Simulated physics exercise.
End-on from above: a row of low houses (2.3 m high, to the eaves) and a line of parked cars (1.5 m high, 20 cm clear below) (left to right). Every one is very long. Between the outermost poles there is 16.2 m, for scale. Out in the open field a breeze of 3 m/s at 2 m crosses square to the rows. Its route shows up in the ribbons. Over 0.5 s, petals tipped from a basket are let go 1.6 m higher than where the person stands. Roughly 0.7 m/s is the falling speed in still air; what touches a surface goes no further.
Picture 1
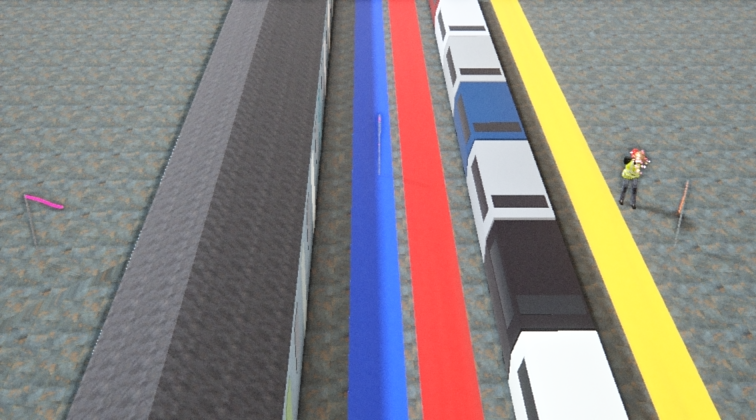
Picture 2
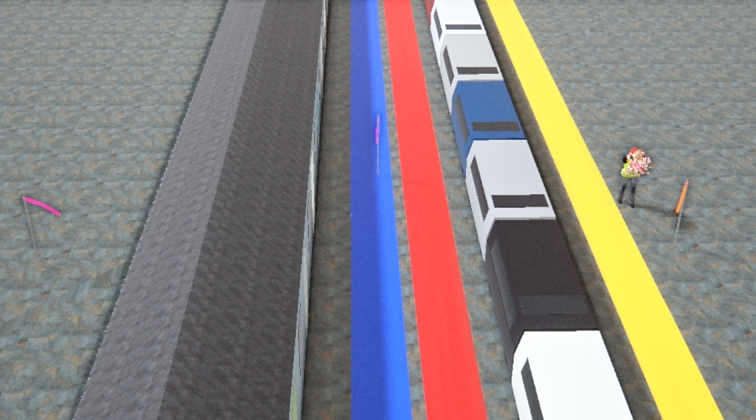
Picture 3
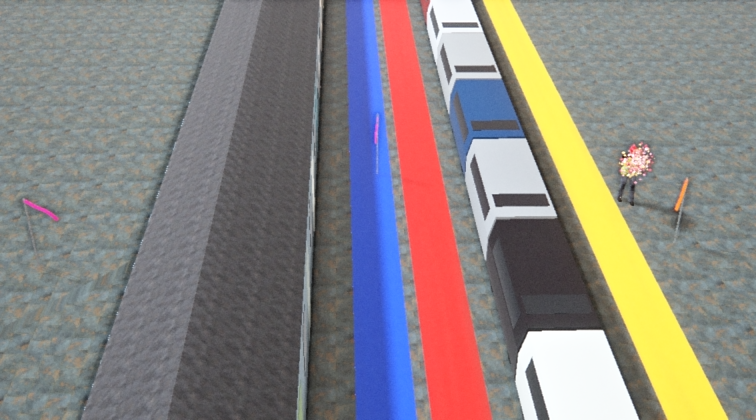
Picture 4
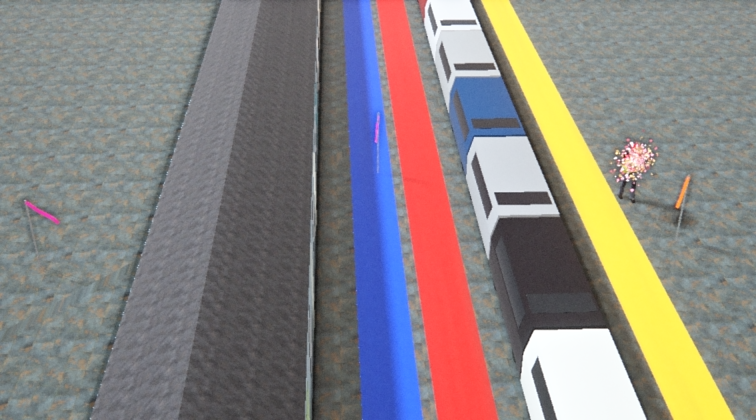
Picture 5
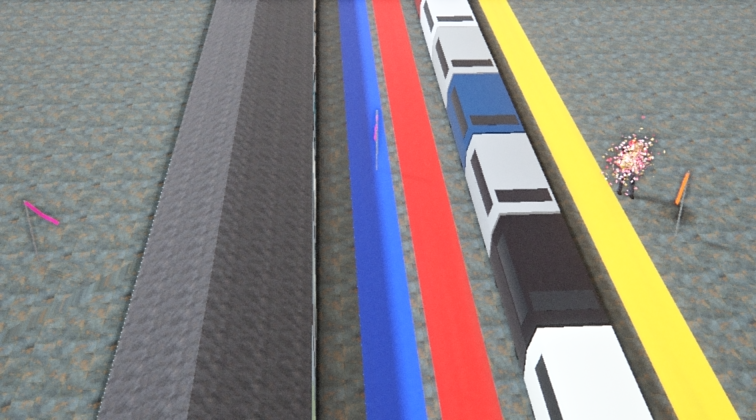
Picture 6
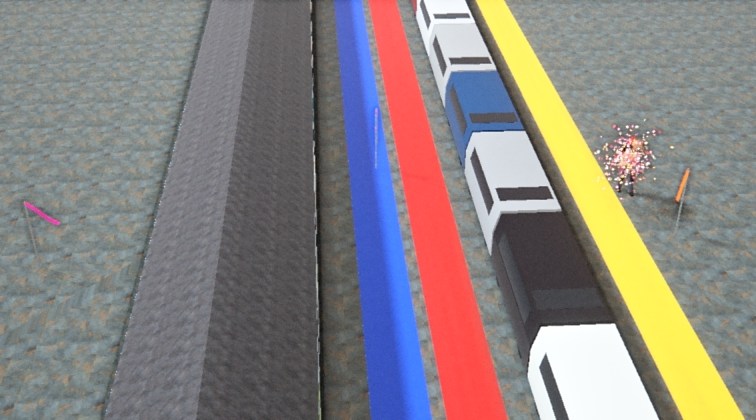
Pink petals burst around the person at right and scatter, spreading slightly to the left.
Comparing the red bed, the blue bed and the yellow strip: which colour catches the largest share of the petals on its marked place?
I would say yellow.
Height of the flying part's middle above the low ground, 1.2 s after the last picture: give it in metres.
1.0 m.
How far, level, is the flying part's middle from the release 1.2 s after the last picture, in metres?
1.0 m.
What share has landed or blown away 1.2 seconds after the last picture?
It comes to around 15 %.
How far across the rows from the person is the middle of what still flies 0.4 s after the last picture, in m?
0.5 metres.
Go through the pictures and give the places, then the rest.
The left ribbon ends at (63, 207), leaning 70 degrees to the right, the petals in the air span x = 635 to 645 around y = 160 and it comes from (640, 162), in the first frame.
The right ribbon ends at (677, 212), hanging almost straight, the petals in the air span x = 630 to 650 around y = 165, the red one passes (432, 245), the blue one passes (374, 246) and the yellow one passes (612, 244), in the second frame.
The petals in the air span x = 625 to 650 around y = 160 and the top of the row of low houses crosses (241, 97), in the third frame.
The left ribbon ends at (58, 223), leaning 50 degrees to the right, the petals in the air span x = 620 to 650 around y = 160, the red one passes (426, 195), the blue one passes (373, 196) and the yellow one passes (591, 192), in the fourth frame.
The right ribbon ends at (677, 203), hanging almost straight and the petals in the air span x = 615 to 650 around y = 160, in the fifth frame.
The petals in the air span x = 605 to 650 around y = 160 and the top of the line of parked cars crosses (510, 159), in the sixth frame.
Then, 0.4 s after the last picture, 1 % is no longer flying here, and 0 % lies on the red bed, 0 % on the blue bed and 0 % on the yellow strip; the middle of what still flies is 1.2 m above the low ground, near (618, 166).
Then, 1.2 s after the last picture, 13 % is no longer flying here, and 0 % lies on the red bed, 0 % on the blue bed and 10 % on the yellow strip; the middle of what still flies is 1.0 m above the low ground, near (601, 173).
Then, 2.7 s after the last picture, 50 % is no longer flying here, and 0 % lies on the red bed, 0 % on the blue bed and 31 % on the yellow strip; the middle of what still flies is 1.2 m above the low ground, near (579, 166).
Then, 7.2 s after the last picture, 89 % is no longer flying here, and 0 % lies on the red bed, 0 % on the blue bed and 38 % on the yellow strip; the middle of what still flies is 1.7 m above the low ground, near (603, 158).
Then, 44.2 s after the last picture, 100 % is no longer flying here, and 1 % lies on the red bed, 1 % on the blue bed and 40 % on the yellow strip.
